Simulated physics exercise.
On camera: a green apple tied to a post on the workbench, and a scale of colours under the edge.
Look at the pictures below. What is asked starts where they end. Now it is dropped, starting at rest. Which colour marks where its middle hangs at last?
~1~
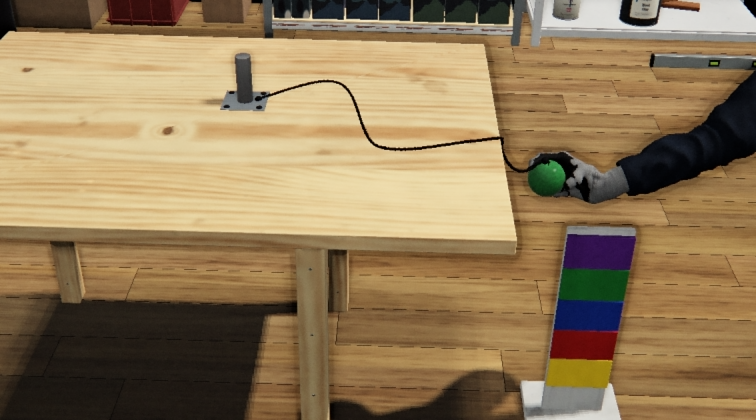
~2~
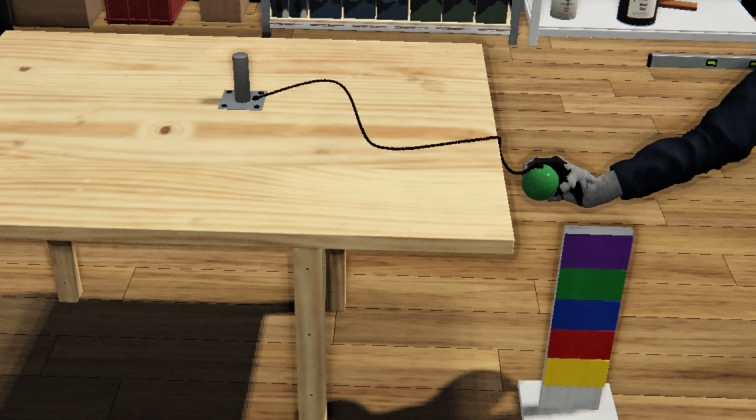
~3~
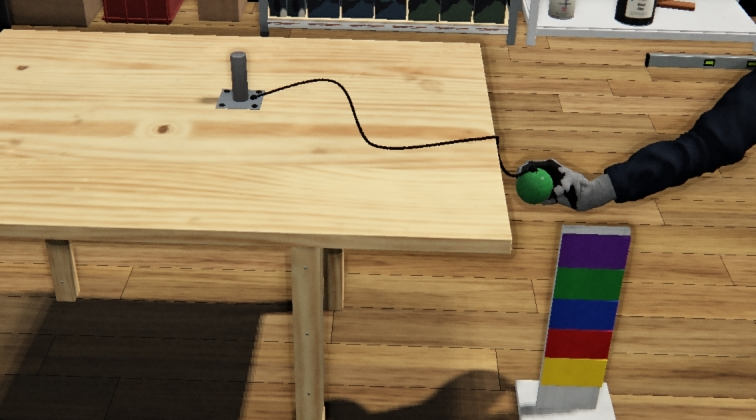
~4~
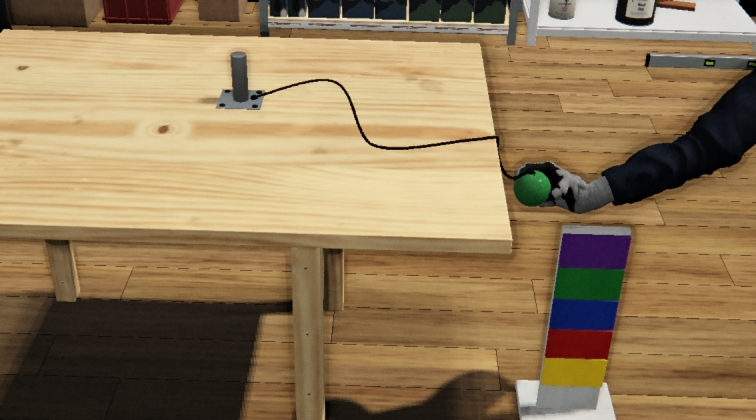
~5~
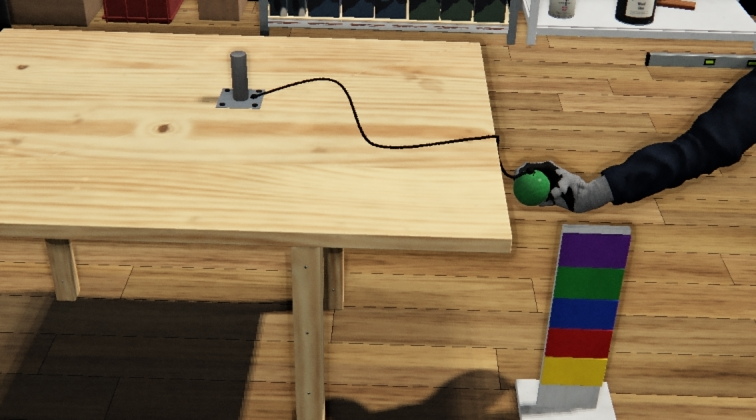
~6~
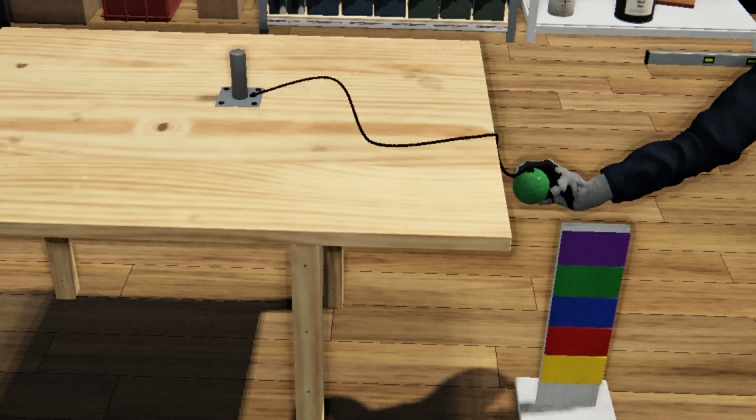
Blue.
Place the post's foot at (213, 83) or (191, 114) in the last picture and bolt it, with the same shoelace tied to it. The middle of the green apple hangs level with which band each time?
Try one - green; try two - green.
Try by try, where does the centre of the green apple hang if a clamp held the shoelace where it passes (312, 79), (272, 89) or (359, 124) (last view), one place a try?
About (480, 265), (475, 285) and (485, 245).
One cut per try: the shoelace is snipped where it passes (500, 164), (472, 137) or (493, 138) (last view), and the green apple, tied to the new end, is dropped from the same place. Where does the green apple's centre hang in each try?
(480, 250), (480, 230), (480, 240).
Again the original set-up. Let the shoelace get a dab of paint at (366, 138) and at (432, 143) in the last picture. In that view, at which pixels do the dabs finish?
One finishes at (484, 113) and the other at (487, 168).
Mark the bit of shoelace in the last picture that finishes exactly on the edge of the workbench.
The point at (374, 143).
Early on, apple near (466, 277); level with blue.
Midway, apple near (478, 288); level with blue.
Finally, apple near (475, 290); level with blue. Its middle rests at the blue band.
